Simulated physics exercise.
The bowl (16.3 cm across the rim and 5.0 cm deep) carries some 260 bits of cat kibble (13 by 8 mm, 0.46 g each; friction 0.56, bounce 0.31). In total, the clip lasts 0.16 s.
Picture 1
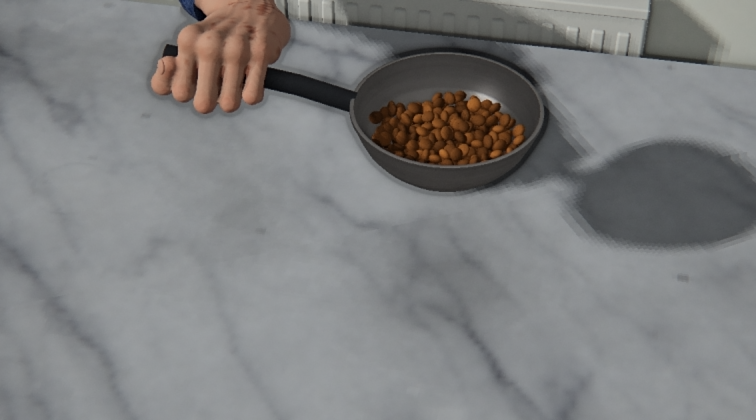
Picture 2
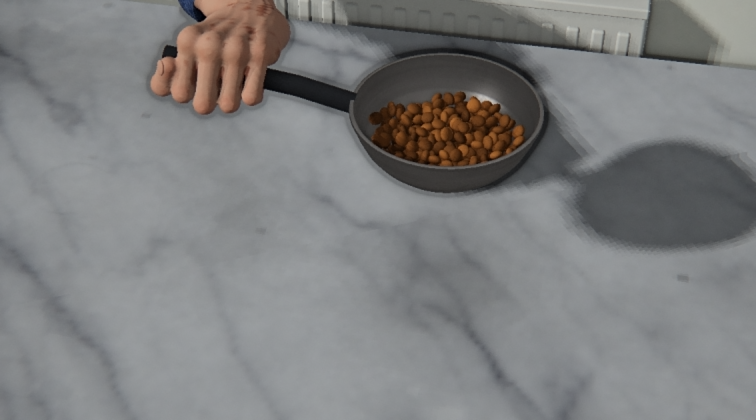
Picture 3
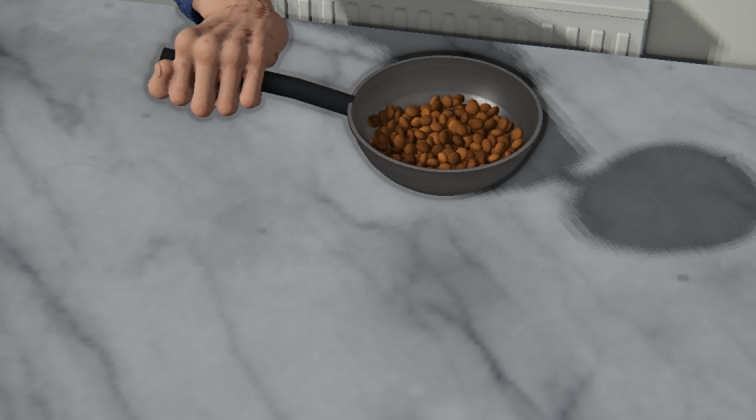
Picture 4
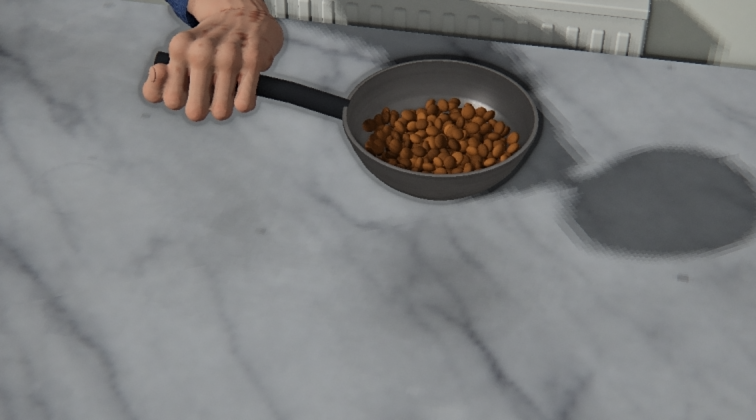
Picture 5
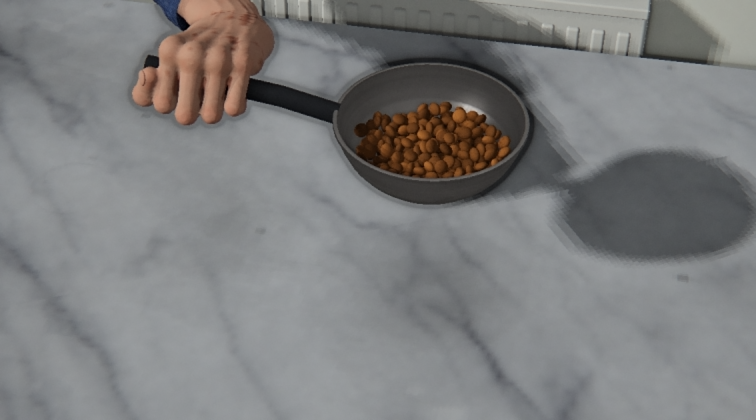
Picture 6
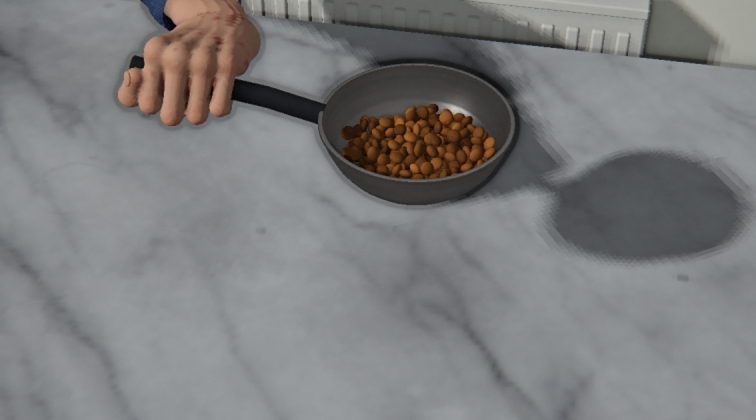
A hand holding a dark pan of brown kibble moves it slightly left above a marble surface.
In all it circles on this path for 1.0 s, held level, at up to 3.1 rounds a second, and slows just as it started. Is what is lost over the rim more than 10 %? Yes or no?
No.
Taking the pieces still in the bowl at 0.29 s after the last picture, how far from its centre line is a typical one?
A typical piece sits around 4.0 cm out.
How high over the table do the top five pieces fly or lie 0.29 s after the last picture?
I'd say some 18 cm.
Then, 0.29 s after the last picture, bowl 100 %; middle of the pieces not yet landed near (445, 140).
Then, 0.53 s after the last picture, bowl 100 %; middle of the pieces not yet landed near (425, 120).
Then, 0.75 s after the last picture, bowl 100 %; middle of the pieces not yet landed near (400, 142).
Then, 0.96 s after the last picture, bowl 100 %; middle of the pieces not yet landed near (398, 138).
In the end, bowl 100 %.
